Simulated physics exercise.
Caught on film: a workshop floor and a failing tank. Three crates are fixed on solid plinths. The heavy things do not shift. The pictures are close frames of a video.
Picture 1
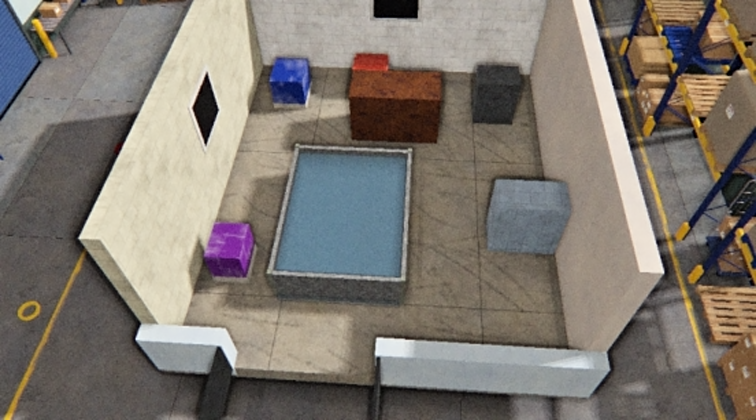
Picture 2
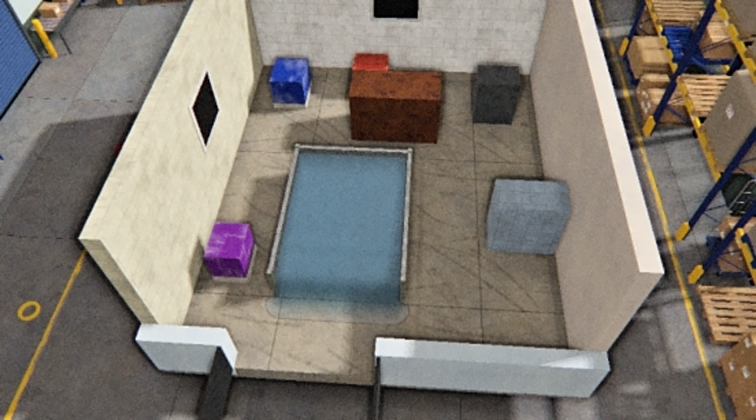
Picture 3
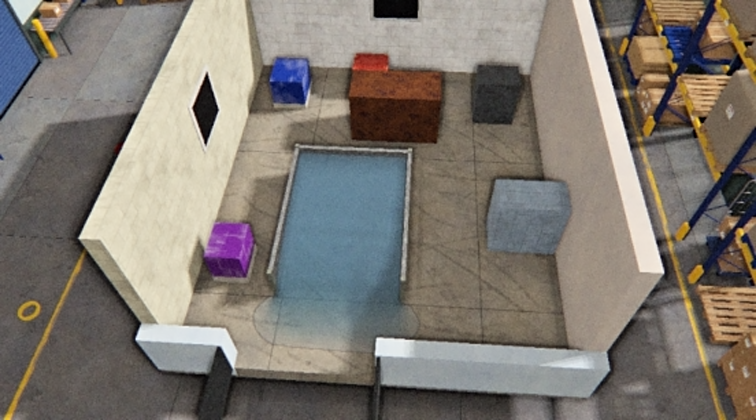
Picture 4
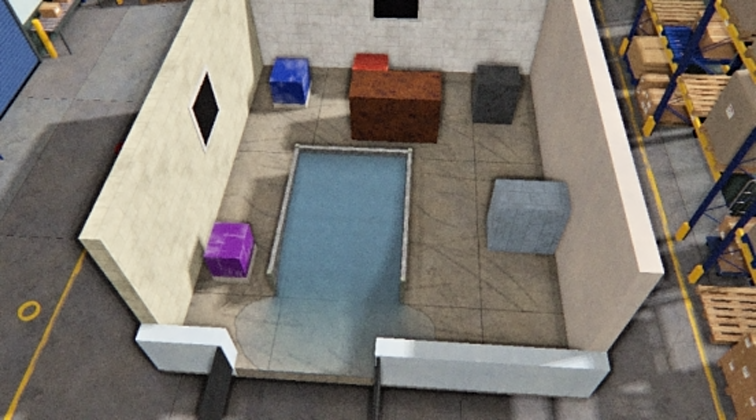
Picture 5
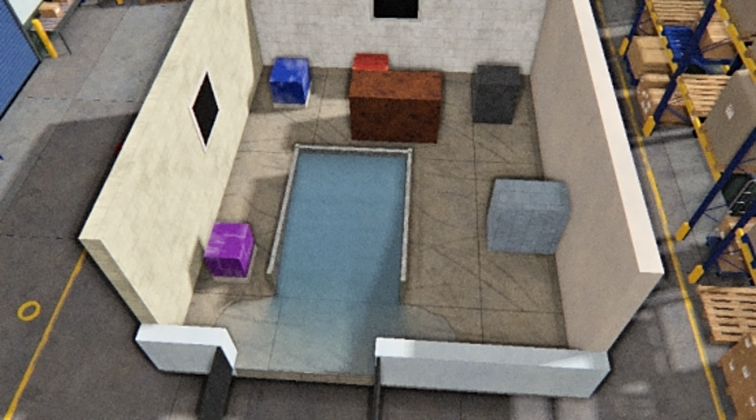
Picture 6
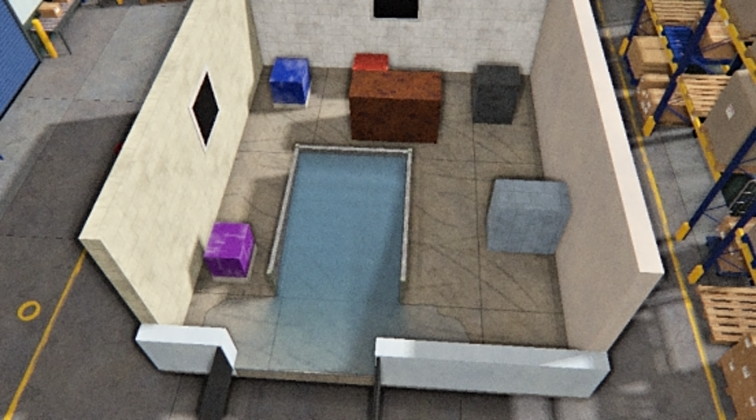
We see a rectangular open tank of blue water among colored blocks in a walled room; its near side disappears, and water pours out across the floor toward the viewer, spreading to the low front wall and its gap.
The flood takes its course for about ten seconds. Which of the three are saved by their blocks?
One by one: The blue crate escapes dry; the red crate escapes dry; the purple crate escapes dry.
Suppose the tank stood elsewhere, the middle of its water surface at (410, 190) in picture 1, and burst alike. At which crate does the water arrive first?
I say the crate marked purple.
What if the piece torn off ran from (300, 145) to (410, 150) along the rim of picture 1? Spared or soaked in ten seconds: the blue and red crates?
In short: Blue crate is topped; red crate is wetted.
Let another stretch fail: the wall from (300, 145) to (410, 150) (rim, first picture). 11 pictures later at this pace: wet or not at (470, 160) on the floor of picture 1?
There: Wet.
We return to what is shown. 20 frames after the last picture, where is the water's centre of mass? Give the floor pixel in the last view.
Around (380, 273).
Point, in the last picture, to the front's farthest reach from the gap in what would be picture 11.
Near (572, 373).
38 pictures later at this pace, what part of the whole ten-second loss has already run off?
Close to 90 %.
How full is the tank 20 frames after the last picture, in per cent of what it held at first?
Some 24 per cent.
A moment on, water covers 15 % of the floor; the blue crate not reached, the red crate not reached, the purple crate not reached.
Next, water covers 25 % of the floor; the blue crate not reached, the red crate not reached, the purple crate water round its plinth.
Then, water covers 30 % of the floor; the blue crate not reached, the red crate not reached, the purple crate water round its plinth.
Later, water covers 40 % of the floor; the blue crate not reached, the red crate not reached, the purple crate water round its plinth.
In the end, water covers 50 % of the floor; the blue crate stayed above the water, the red crate stayed above the water, the purple crate stayed above the water.
